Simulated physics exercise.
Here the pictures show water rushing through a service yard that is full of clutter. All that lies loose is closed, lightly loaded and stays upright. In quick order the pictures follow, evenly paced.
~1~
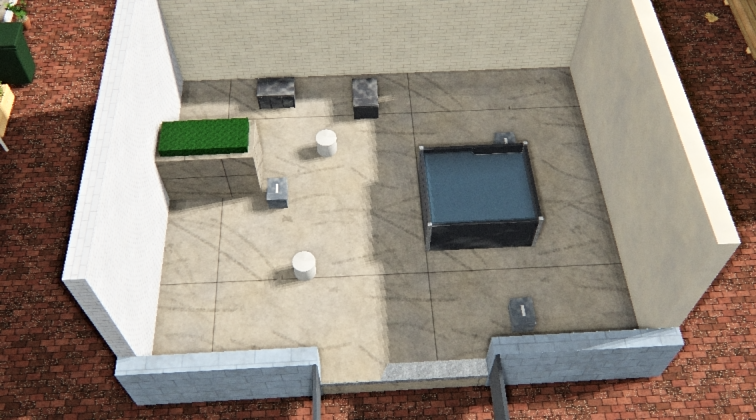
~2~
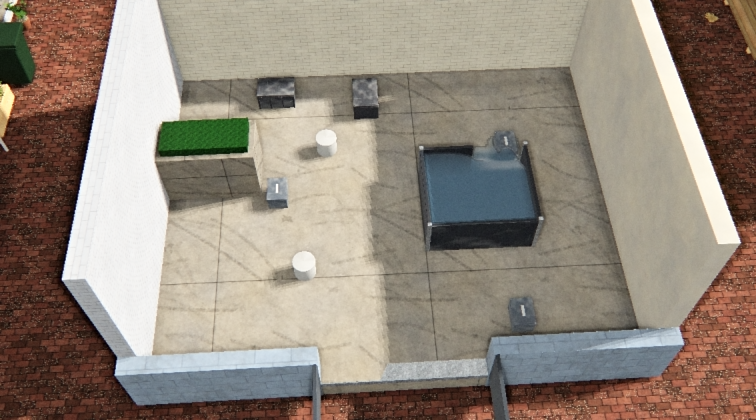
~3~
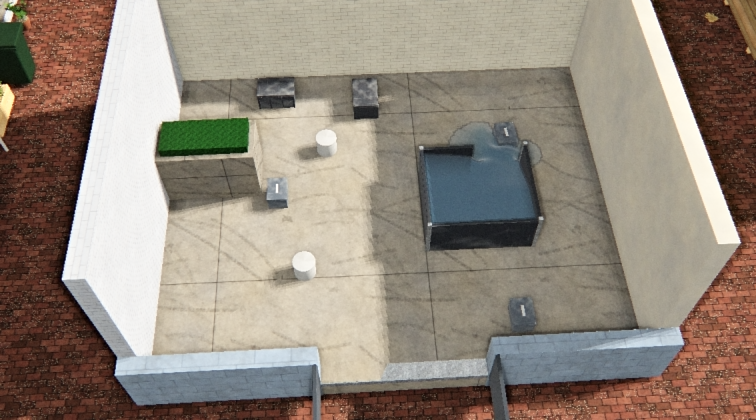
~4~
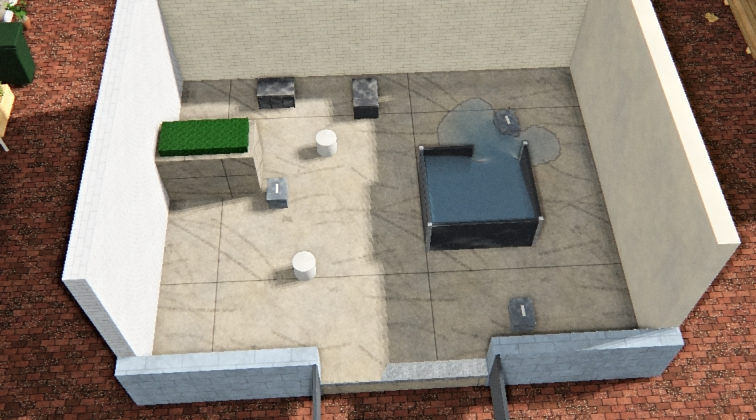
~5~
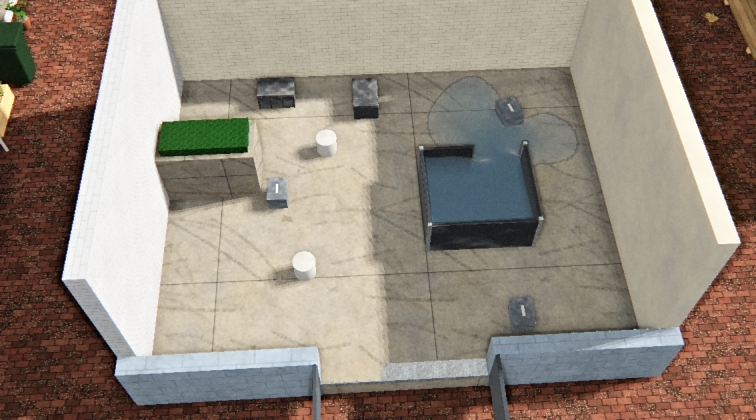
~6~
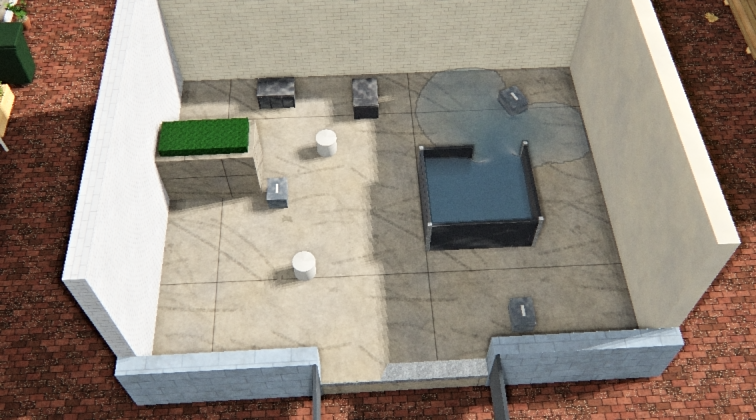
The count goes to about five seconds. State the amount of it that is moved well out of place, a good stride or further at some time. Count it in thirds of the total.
Out of the total, one to two thirds.
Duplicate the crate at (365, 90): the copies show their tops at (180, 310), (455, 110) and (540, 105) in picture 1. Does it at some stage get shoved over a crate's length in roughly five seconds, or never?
So, in order, the copies go nowhere much, a long way, a long way.
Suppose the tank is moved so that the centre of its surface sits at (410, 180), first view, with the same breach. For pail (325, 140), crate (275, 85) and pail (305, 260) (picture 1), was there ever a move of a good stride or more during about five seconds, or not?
Well, the first one didn't get far, the second got driven a long way, and the third didn't get far.
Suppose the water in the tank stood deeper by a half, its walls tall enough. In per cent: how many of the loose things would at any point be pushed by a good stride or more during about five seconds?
Near 60 per cent of the loose things.
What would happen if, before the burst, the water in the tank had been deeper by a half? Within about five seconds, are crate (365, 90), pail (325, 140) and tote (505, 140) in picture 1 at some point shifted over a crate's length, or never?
In sequence: Went the distance, went the distance and went the distance.
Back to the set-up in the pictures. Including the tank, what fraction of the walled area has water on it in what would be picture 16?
Roughly 25 %.
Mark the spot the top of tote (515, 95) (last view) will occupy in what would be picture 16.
Around (561, 74).
A moment on, 1 of 7 are well off their spots; 0 afloat.
Next, 1 of 7 are well off their spots; 1 afloat.
Later, 2 of 7 are well off their spots; 1 afloat.
In the end, 3 of 7 are well off their spots, and 3 have been at some point; 0 afloat.
